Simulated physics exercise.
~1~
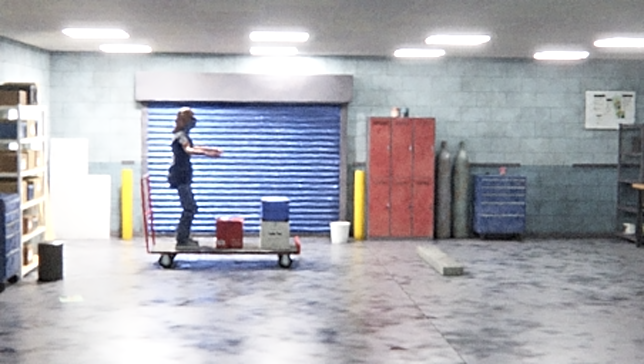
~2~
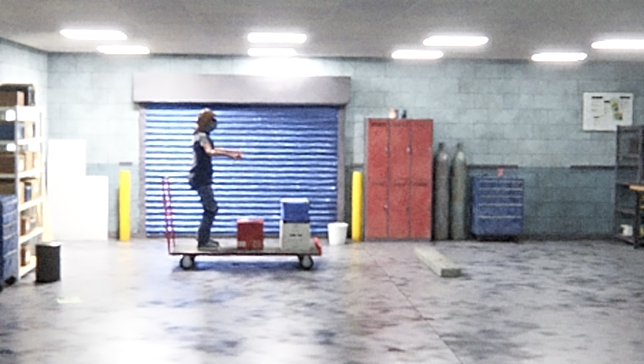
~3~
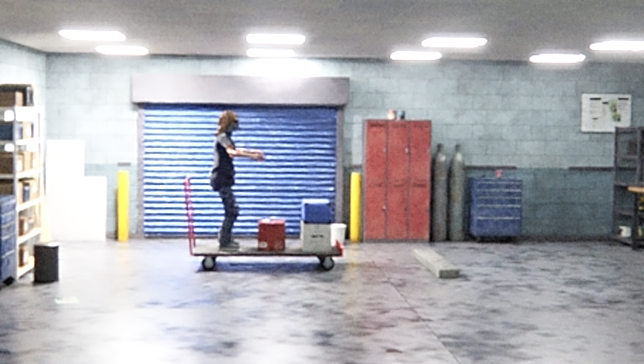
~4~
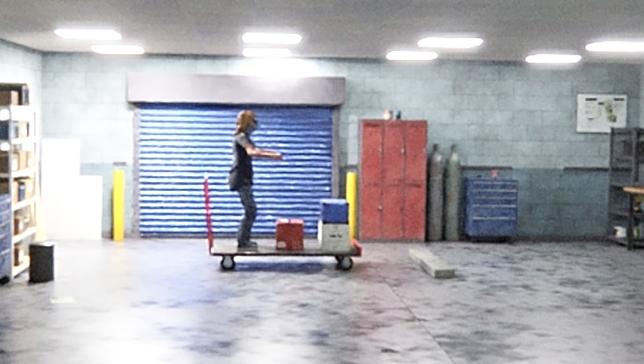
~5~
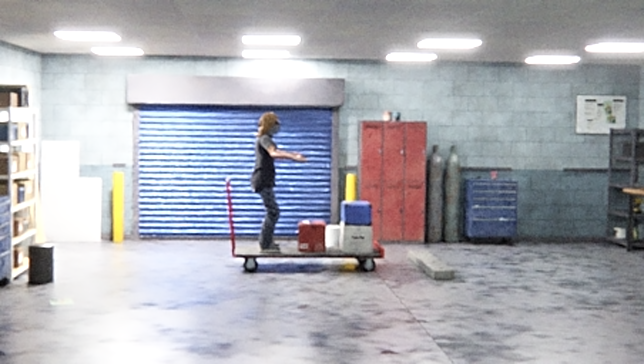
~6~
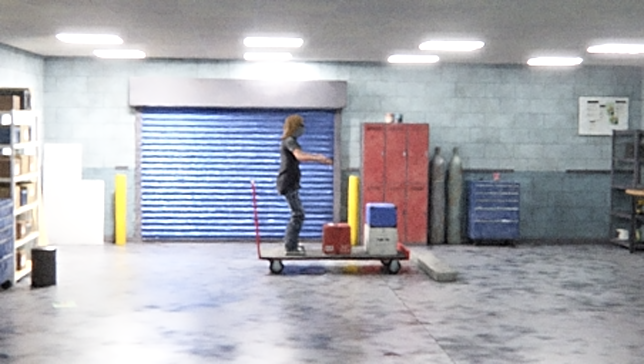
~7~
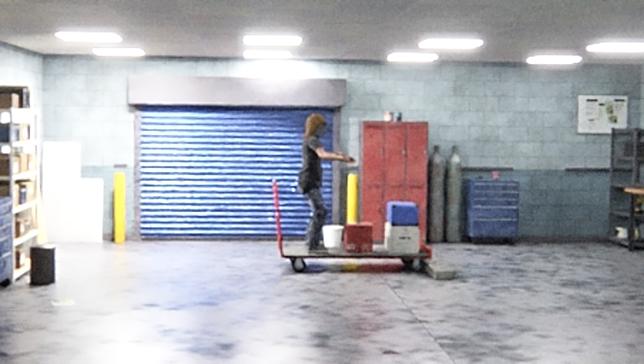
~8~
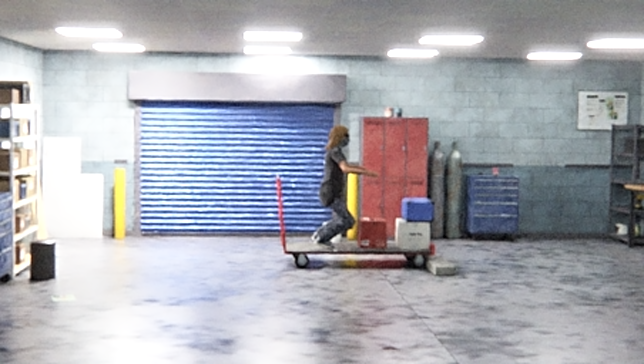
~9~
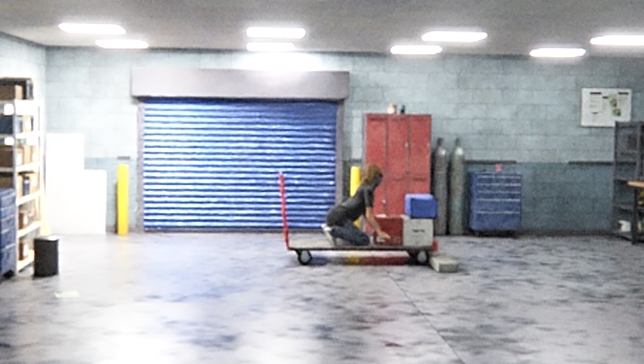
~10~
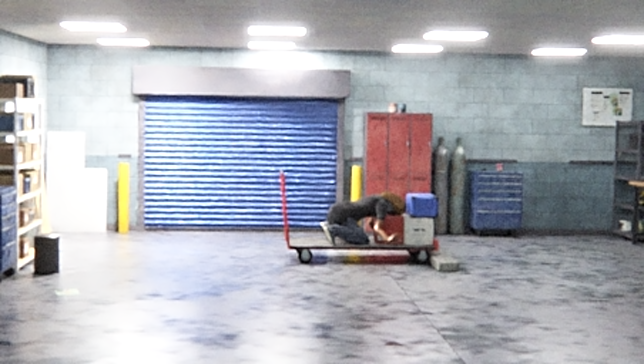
A person in dark clothes stands with arms held forward on a flat platform trolley in a workshop, seen side-on from across the floor by a slightly swaying camera. Ahead of the rider sit a red parcel and, farther right, a blue suitcase on a white carton. The trolley rolls steadily right, past a blue shutter toward a low kerb near red lockers, and stops against it. The cargo slides slightly forward as the rider's knees buckle. The figure crumples down and pitches forward against the boxes, ending slumped on the deck, with all three pieces still aboard.
